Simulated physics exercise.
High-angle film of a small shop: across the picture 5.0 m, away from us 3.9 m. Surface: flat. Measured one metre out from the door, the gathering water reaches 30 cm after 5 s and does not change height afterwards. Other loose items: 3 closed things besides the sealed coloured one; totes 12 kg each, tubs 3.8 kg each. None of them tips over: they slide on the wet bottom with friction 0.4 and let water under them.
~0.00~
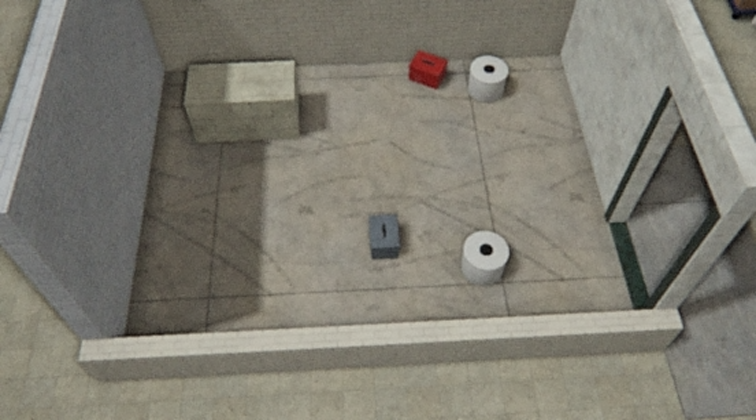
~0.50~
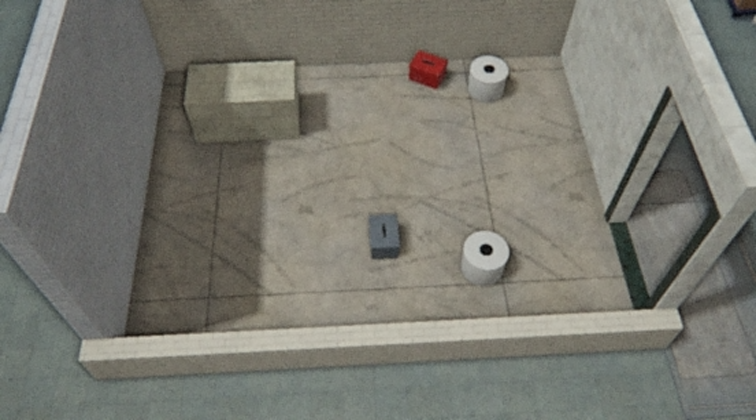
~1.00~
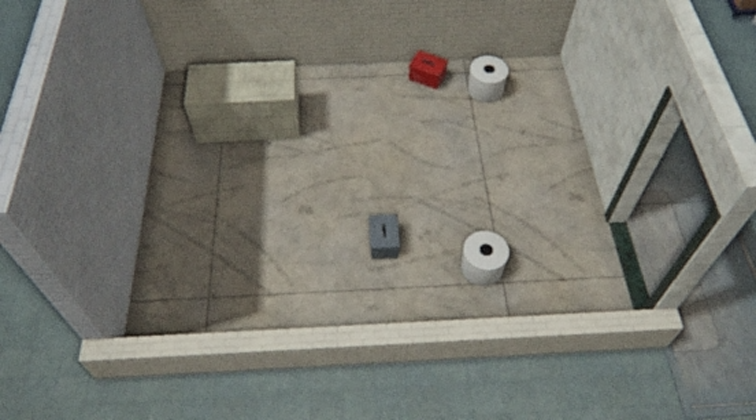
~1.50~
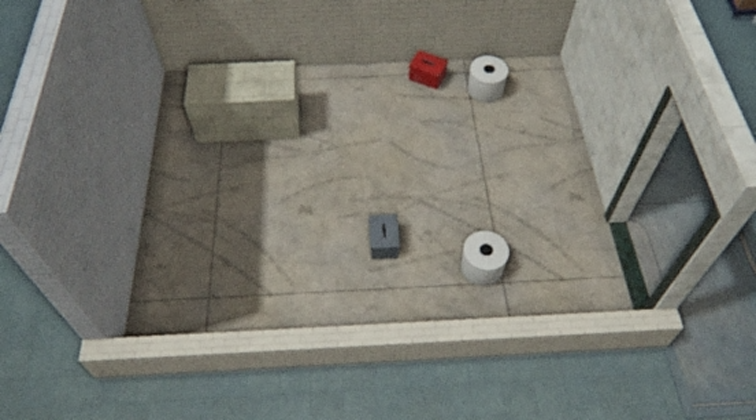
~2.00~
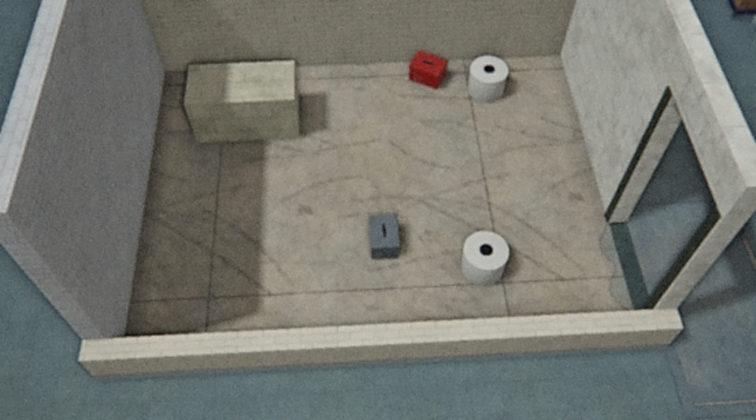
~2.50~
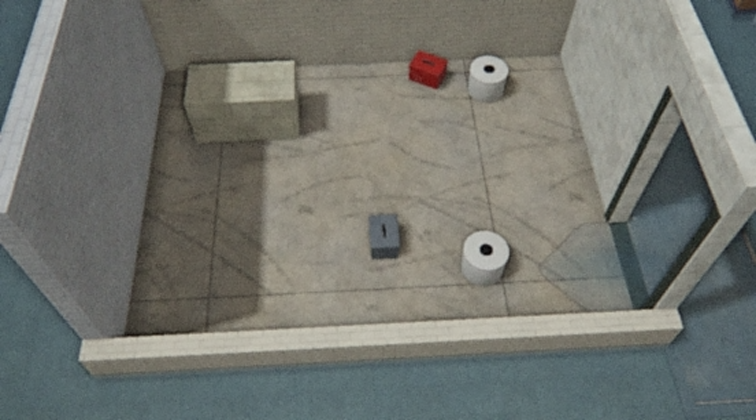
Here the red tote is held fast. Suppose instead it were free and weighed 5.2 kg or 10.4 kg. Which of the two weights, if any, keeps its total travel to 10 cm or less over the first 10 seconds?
Most likely it will manage with only the heavier mass.
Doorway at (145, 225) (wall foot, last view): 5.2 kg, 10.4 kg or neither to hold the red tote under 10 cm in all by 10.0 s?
In that case neither weight holds it.
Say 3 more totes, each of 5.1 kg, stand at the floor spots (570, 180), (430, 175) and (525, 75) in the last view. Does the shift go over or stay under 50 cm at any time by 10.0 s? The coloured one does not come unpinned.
In the order given, within the mark, then beyond the mark, and last within the mark.
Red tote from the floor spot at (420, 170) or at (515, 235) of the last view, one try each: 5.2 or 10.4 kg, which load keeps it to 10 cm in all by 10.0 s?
At the first spot nothing offered works, at the second nothing offered works.
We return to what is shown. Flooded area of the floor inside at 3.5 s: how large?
My estimate is roughly 3.0 m2.
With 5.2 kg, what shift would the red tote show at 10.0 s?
Close to 80 centimetres.
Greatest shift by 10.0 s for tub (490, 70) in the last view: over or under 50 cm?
Not that far.
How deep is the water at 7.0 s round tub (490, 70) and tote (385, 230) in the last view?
Around 1 cm and 5 cm.
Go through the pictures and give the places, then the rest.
The first picture shows the red tote at (429, 63) rests on the ground; 0.0 m2 under water; 0 of 4 have shifted.
The second picture shows the red tote at (429, 63) rests on the ground; 0.0 m2 under water; 0 of 4 have shifted.
The third picture shows the red tote at (429, 63) rests on the ground; 0.0 m2 under water; 0 of 4 have shifted.
The fourth picture shows the red tote at (429, 63), on the bottom; 0.0 m2 under water; 0 of 4 have shifted.
The fifth picture shows the red tote at (429, 63), on the bottom; 0.1 m2 under water; 0 of 4 have shifted.
The sixth picture shows the red tote at (429, 63), on the bottom; 0.6 m2 under water; 0 of 4 have shifted.
After 3.5 s the red tote would be 0 cm from its start with 5.2 kg and 0 cm from its start with 10.4 kg; 0 cm of water round it then.
After 4.5 s the red tote would be 0 cm from its start with 5.2 kg and 0 cm from its start with 10.4 kg; 0 cm of water round it then.
After 7.0 s the red tote would be 0 cm from its start with 5.2 kg and 0 cm from its start with 10.4 kg; 1 cm of water round it then.
After 10.0 s the red tote would be 71 cm from its start with 5.2 kg and 0 cm from its start with 10.4 kg; 4 cm of water round it then.
